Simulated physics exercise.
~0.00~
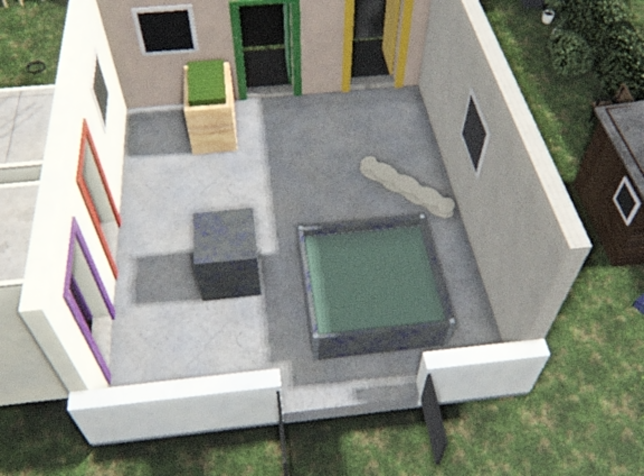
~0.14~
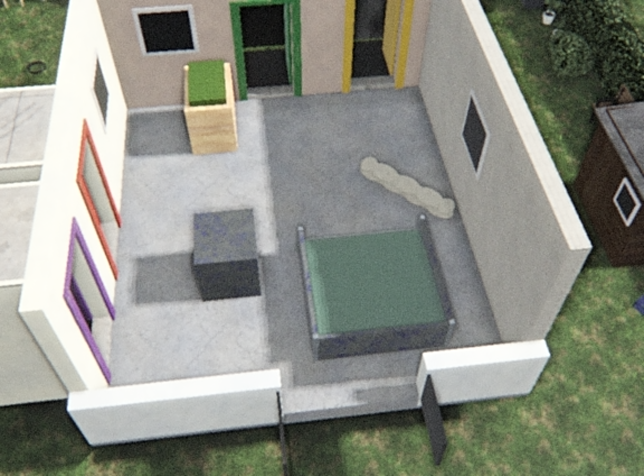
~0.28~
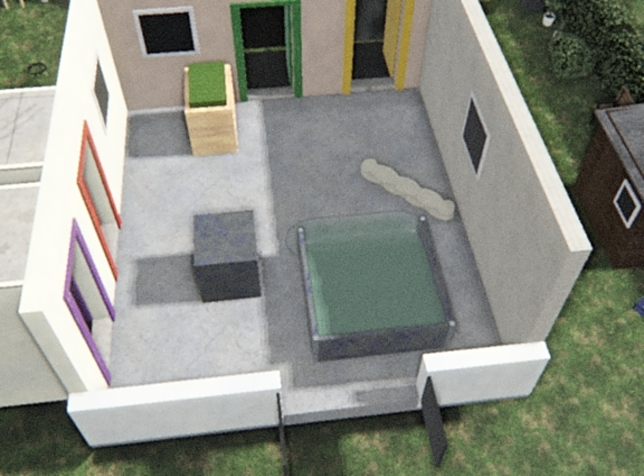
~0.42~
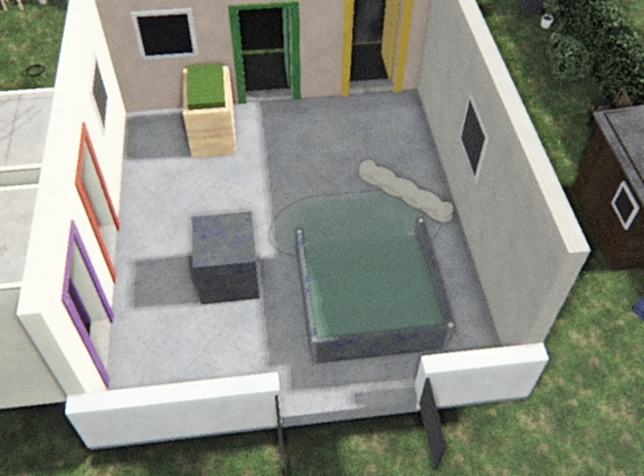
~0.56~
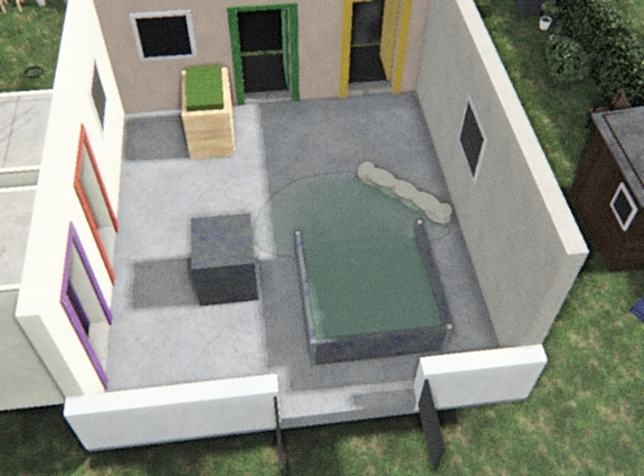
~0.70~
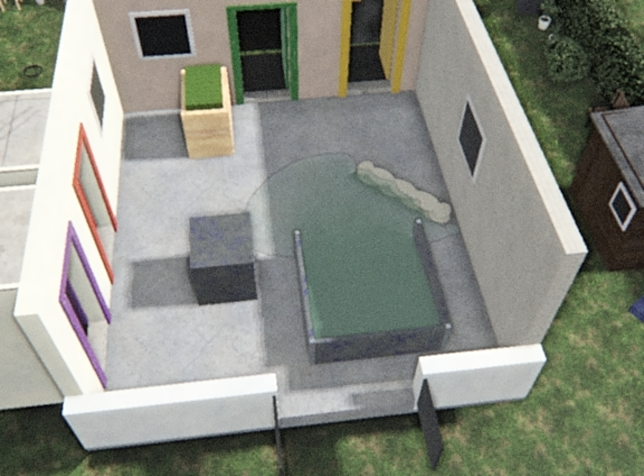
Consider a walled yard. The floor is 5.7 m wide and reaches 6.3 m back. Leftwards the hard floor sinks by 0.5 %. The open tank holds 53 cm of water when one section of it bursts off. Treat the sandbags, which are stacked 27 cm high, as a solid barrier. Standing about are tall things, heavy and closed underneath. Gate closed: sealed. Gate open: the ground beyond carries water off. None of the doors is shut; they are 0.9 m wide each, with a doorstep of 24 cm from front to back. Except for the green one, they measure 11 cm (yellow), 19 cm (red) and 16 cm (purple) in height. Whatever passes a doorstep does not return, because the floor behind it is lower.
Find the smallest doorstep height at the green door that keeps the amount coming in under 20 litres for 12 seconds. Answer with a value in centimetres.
The smallest height is roughly 23 cm.
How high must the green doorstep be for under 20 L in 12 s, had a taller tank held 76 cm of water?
It would take a step of about 34 cm.
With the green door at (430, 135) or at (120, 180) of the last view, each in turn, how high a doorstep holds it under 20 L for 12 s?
In turn: Roughly 7.5 cm, roughly 12.5 cm.
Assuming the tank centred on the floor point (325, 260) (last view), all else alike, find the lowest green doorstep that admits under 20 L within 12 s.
Then close to 25 cm.
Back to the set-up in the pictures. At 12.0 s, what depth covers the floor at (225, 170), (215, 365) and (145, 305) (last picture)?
Going through the spots in order gives 6, 5 and 4 centimetres.
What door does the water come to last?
The purple one.
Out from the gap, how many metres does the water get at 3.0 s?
Some 5.4 m out.
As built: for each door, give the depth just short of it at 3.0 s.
Depth (cm): Yellow 7 / red 0 / green 24 / purple 0.
After 1.4 s water covers 30 % of the floor, deepest (32 cm) near (383, 203); 4 cm at the green door, 0 litres in over its 7 cm doorstep.
After 3.0 s water covers 50 % of the floor, deepest (30 cm) near (237, 109); 24 cm at the green door, 133 litres in over its 7 cm doorstep.
After 12.0 s water covers 95 % of the floor, deepest (8 cm) near (104, 397); 6 cm at the green door, 243 litres in over its 7 cm doorstep.
At the green door as built, the water arrived by 1.4 s and peaked near 27 cm at 2.6 s.
Run again over the same 12 s with other heights there, 39 litres in over 20 cm, 6 litres over 27 cm. The limit of 20 litres is kept from about 23 cm up.
